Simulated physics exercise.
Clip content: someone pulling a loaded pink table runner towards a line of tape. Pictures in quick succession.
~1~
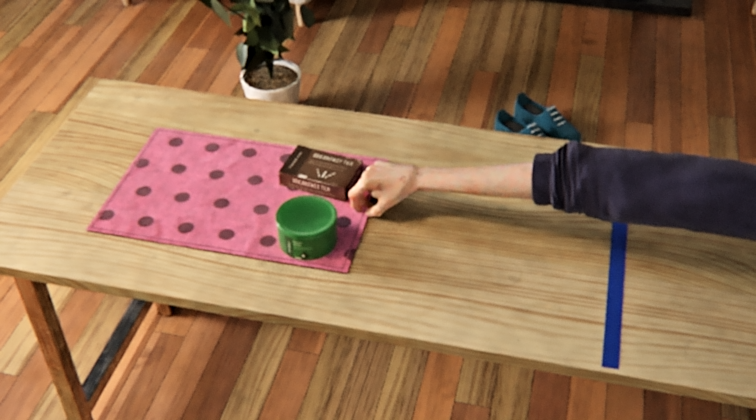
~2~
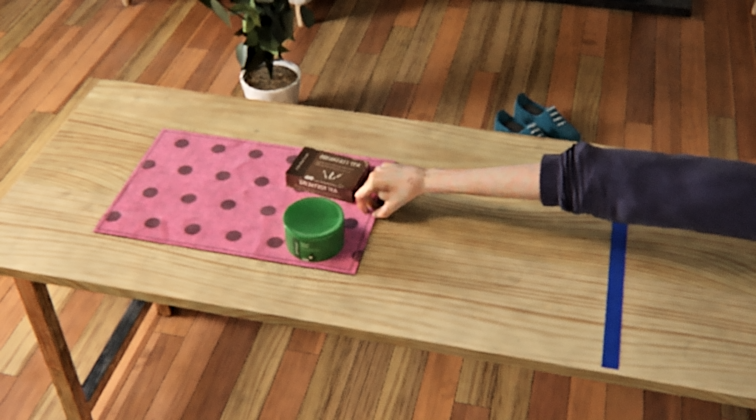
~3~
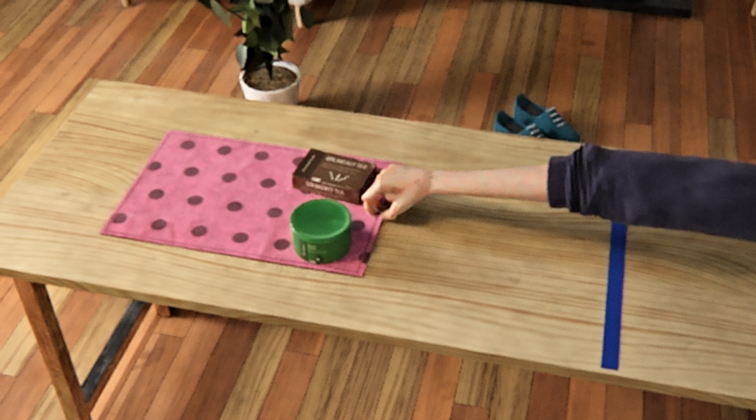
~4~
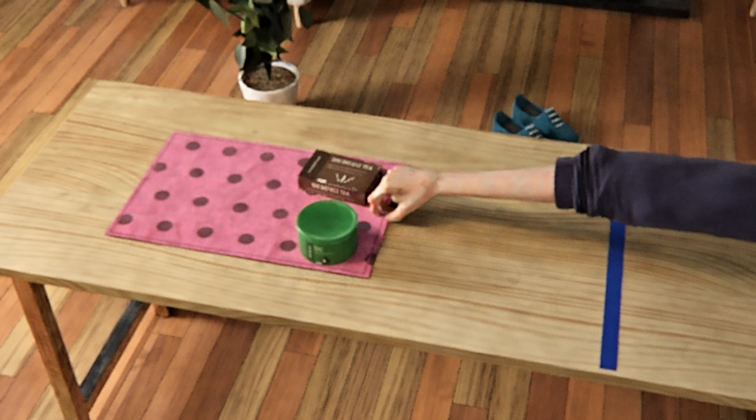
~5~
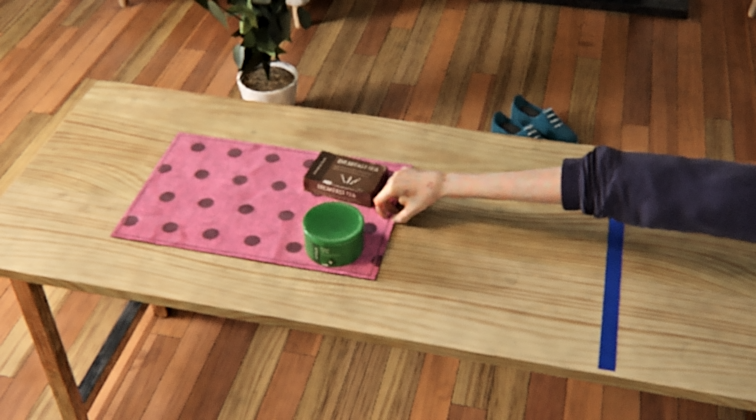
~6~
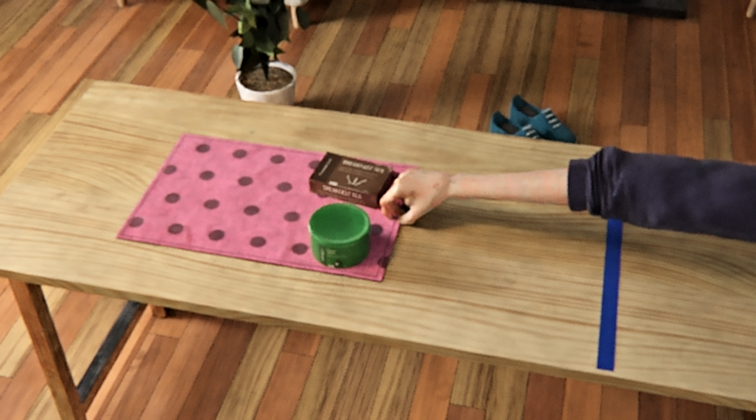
The clip opens on a wooden table where a hand grips the right end of a pink, dark-dotted runner holding a brown packet and a green tub. The hand pulls it slightly rightward towards a blue tape line, packet and tub riding along, with a gap still remaining.
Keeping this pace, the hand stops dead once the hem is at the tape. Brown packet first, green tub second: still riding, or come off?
Brown packet - still riding; green tub - still riding.
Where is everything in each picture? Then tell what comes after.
Table runner end (347, 273); brown packet (321, 166); green tub (306, 215); tape (612, 345), in the first frame.
Table runner end (355, 275), far hem (93, 232); green tub (314, 216), in the second frame.
Table runner end (362, 277); brown packet (334, 169), in the third frame.
Table runner end (368, 278), far hem (105, 235); green tub (327, 220), in the fourth frame.
Table runner end (374, 280); brown packet (345, 171), in the fifth frame.
Table runner end (381, 282), far hem (116, 238); brown packet (351, 172); green tub (340, 223); tape (607, 347), in the sixth frame.
Then, 1.33 s past the final frame, hem at the tape; brown packet on the cloth near (545, 208); green tub on the cloth near (550, 269).
Then, 1.44 s past the final frame, hem at the tape; brown packet on the cloth near (555, 210); green tub on the cloth near (561, 271).
When it is over, hem at the tape; brown packet on the cloth near (555, 210); green tub on the cloth near (561, 271). The brown packet keeps its seat and the green tub stays on the cloth.
